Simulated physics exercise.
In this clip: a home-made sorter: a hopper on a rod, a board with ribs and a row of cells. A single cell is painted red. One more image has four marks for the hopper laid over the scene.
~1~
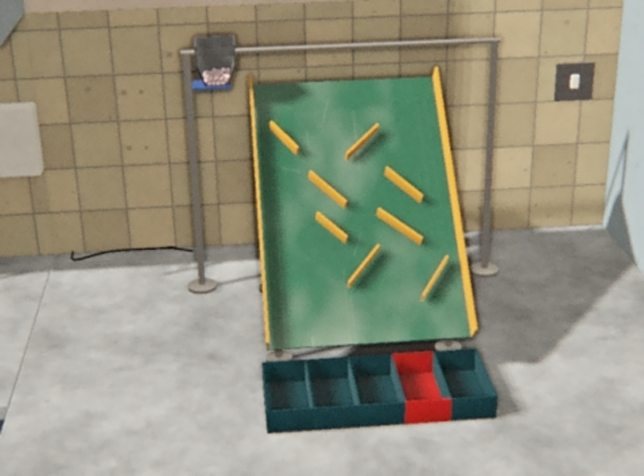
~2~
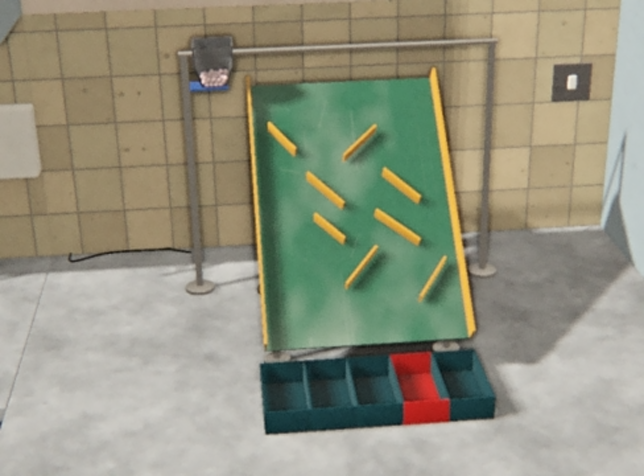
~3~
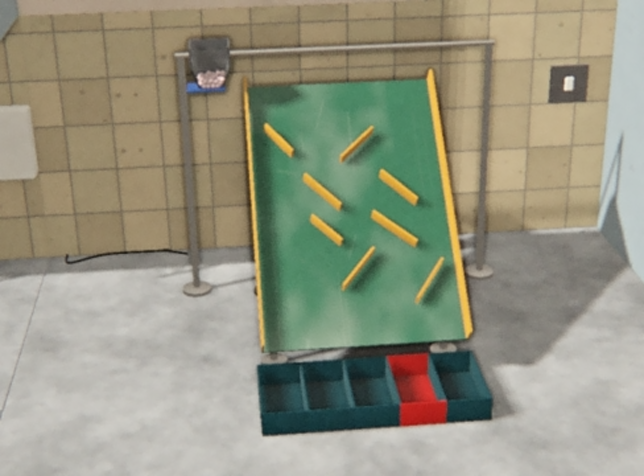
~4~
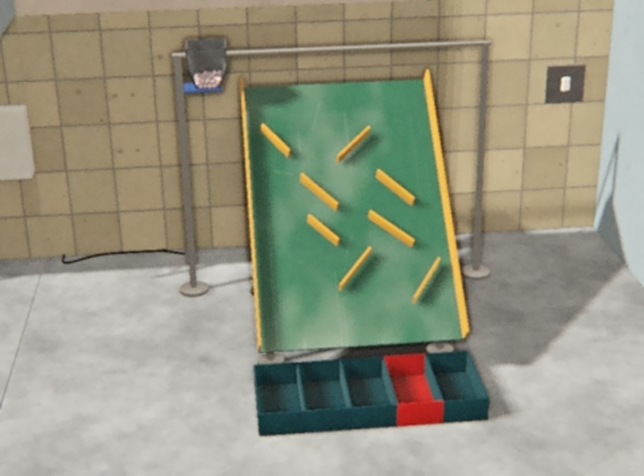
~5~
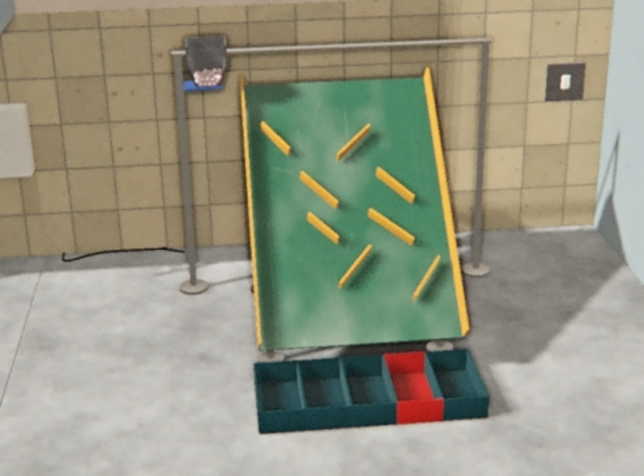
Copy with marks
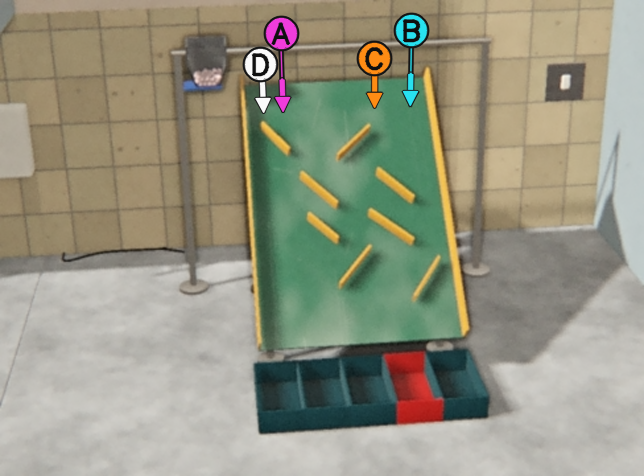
A green board with yellow ribs stands above a row of cells, and nothing moves.
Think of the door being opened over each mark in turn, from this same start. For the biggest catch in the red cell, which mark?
A.
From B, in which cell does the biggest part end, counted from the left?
It is the fifth one.
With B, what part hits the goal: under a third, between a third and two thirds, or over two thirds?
It is under a third.
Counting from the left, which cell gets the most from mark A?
The fourth.
On the marked copy, mark A meets the board at (282, 106); mark B meets the board at (410, 100); mark C meets the board at (374, 102); mark D meets the board at (263, 107).
If A is chosen, about half in the red cell, about a third in other cells, about a quarter outside the box.
If B is chosen, a small part in the red cell, about half in other cells, about a third outside the box.
If C is chosen, a small part in the red cell, about half in other cells, about a third outside the box.
If D is chosen, a small part in the red cell, about half in other cells, about a third outside the box.
